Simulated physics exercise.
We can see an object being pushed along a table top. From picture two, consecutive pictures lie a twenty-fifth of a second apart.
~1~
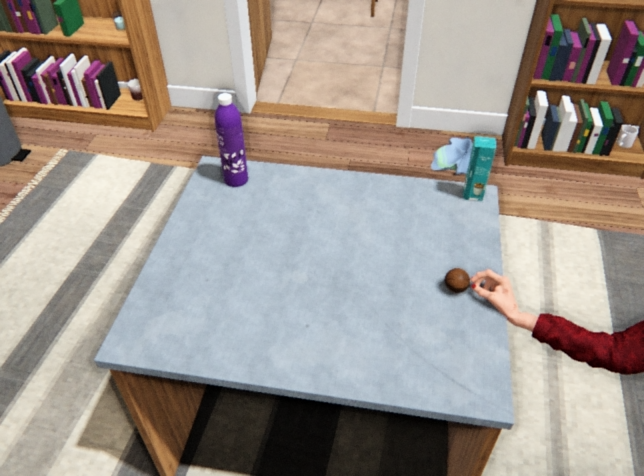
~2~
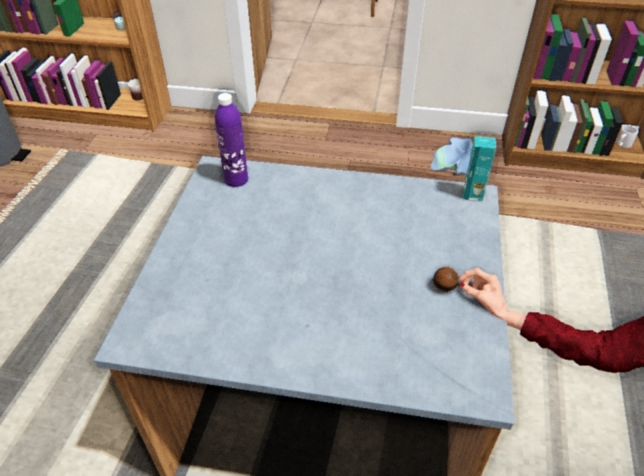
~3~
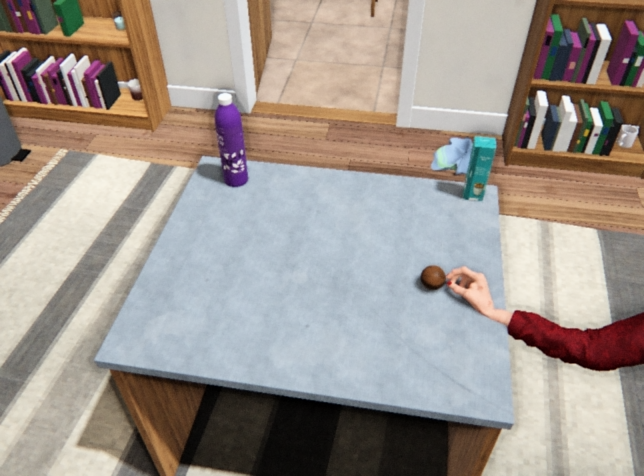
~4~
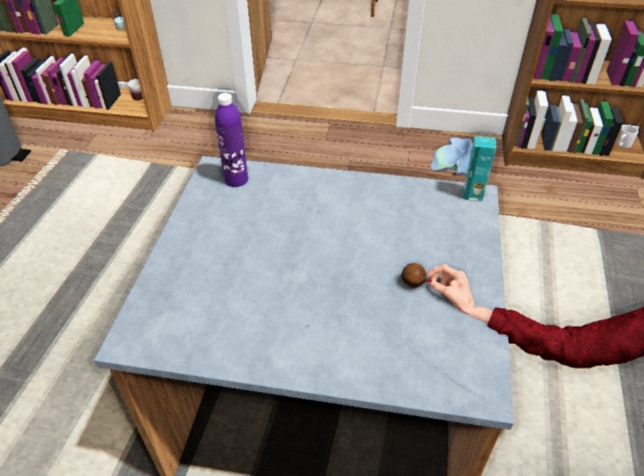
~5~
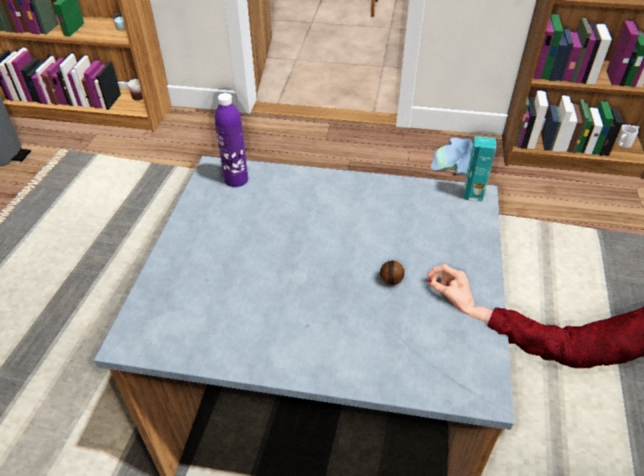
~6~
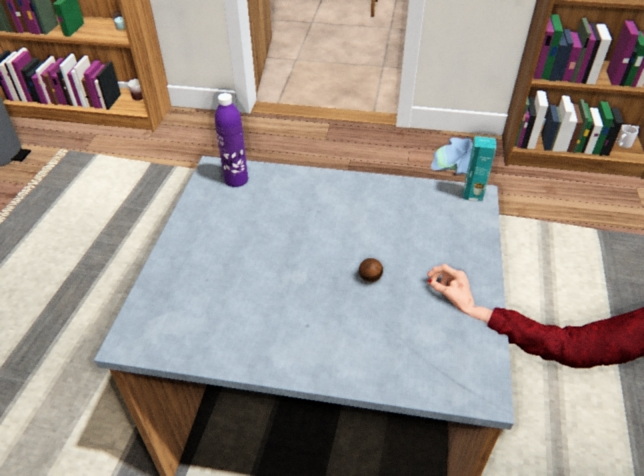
The video shows a hand in a red sleeve pushing a small brown ball leftward across a gray-blue table, past a purple bottle and a teal box standing near the back edge, then releasing it as the ball rolls farther left.
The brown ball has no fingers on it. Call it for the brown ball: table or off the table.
Off the table.
Then, 0.30 s after the last picture, brown ball rolled well along near (230, 253).
Then, 0.60 s after the last picture, brown ball now off the table.
Then, 0.90 s after the last picture, things are still on the move.
By the end, off the table, brown ball.
